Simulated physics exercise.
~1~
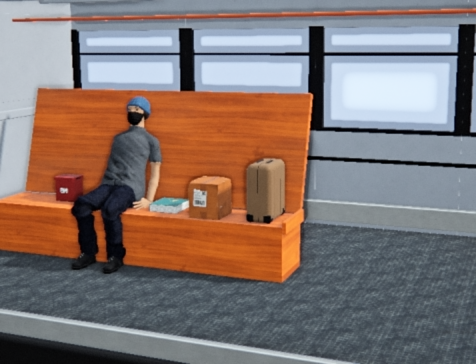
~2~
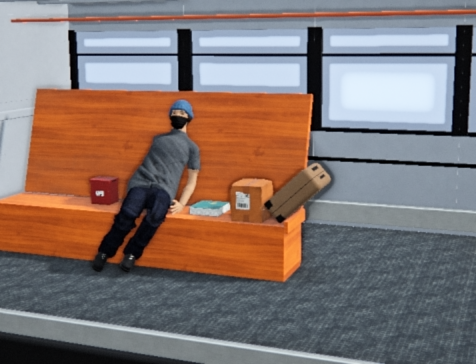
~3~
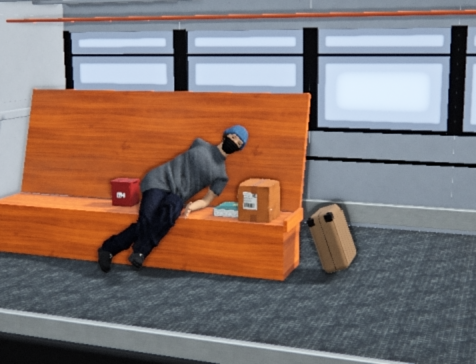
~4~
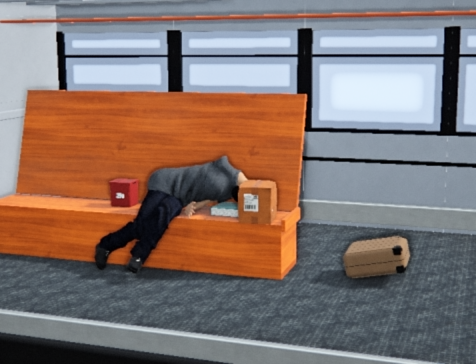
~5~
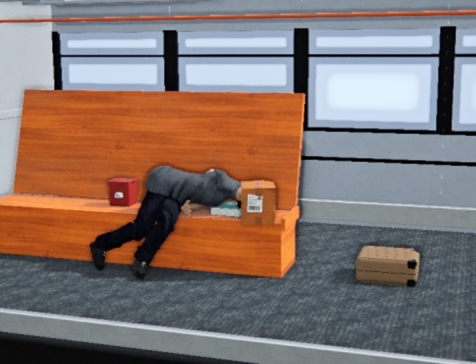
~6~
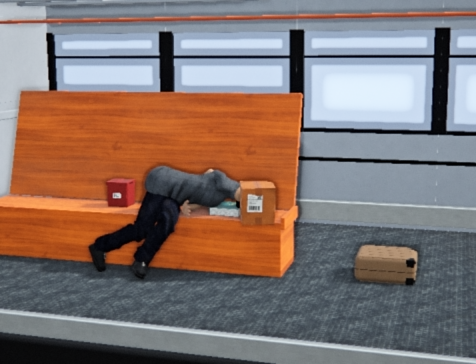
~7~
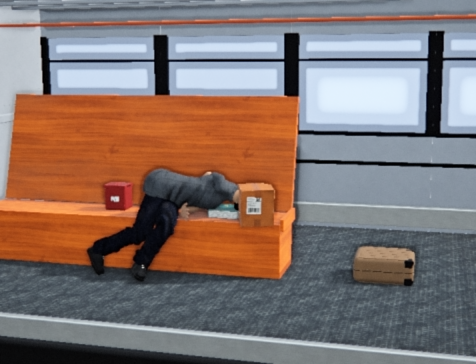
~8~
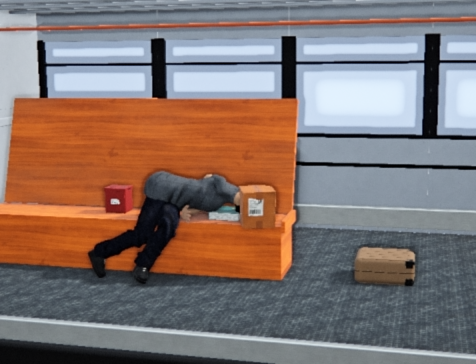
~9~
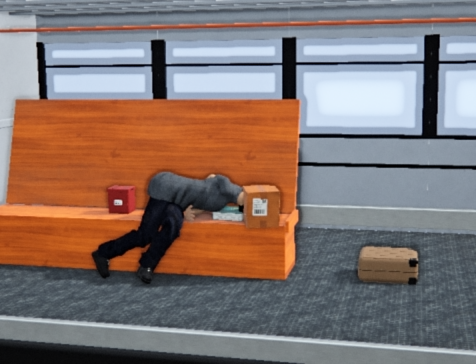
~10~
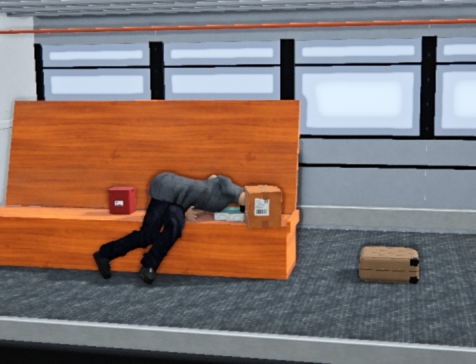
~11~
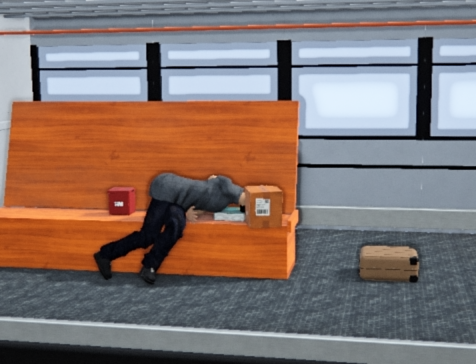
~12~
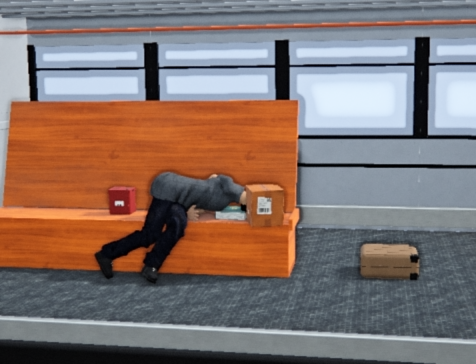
In this clip, a masked figure in a blue cap slides right and slumps limply sideways along an orange bench as a red tub, teal folder and brown box shift right and stay on, while a tan suitcase topples off the right end and lies on the floor.
